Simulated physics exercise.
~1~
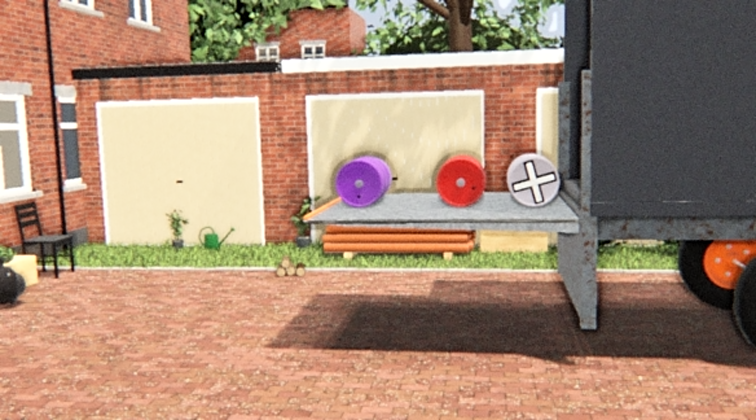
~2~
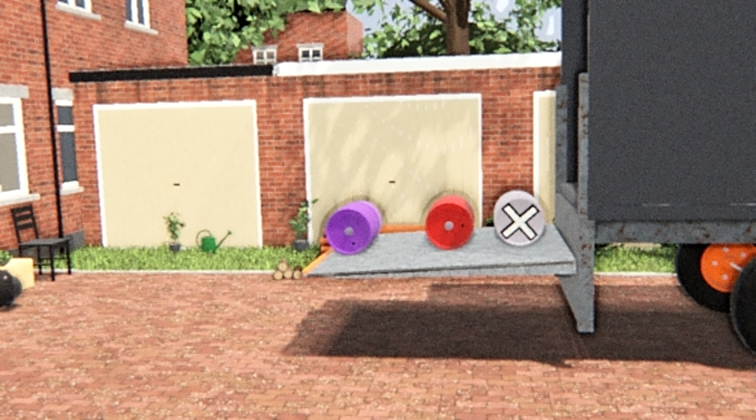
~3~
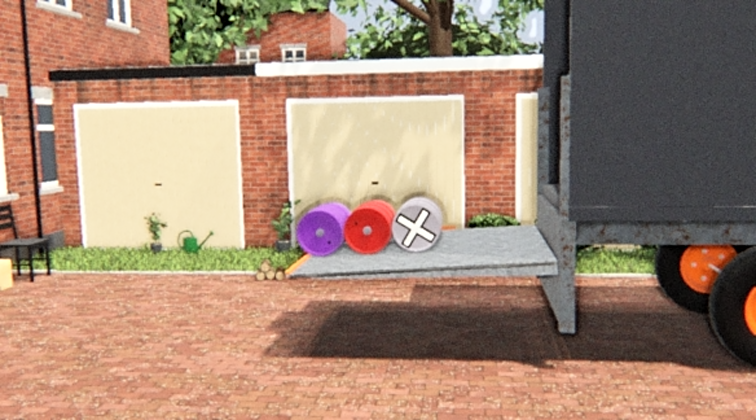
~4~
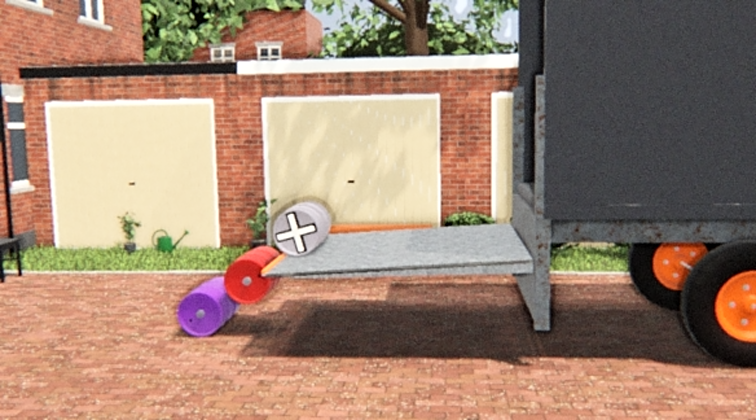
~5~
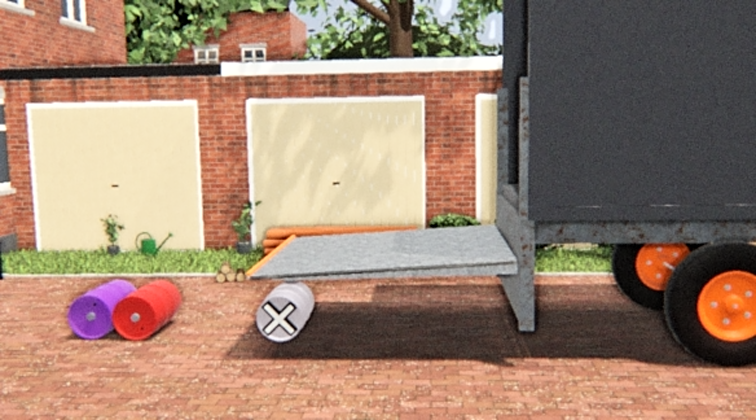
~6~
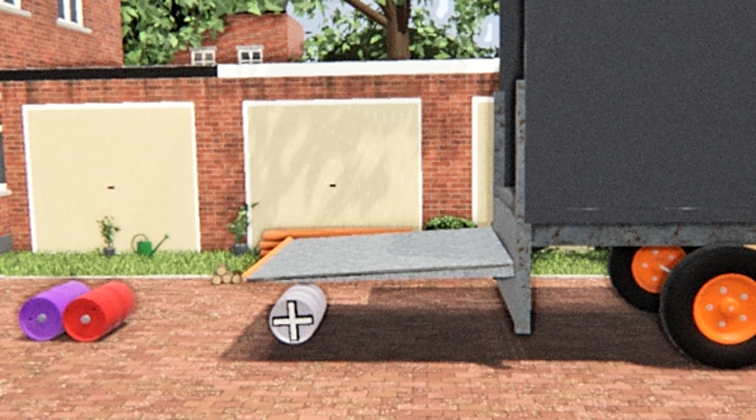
On a brick-paved yard behind a truck, a raised platform tipped down at its left edge, and purple, red and white-crossed drums rolled off in turn; the coloured pair ended up together to the left, the crossed one just below the edge.
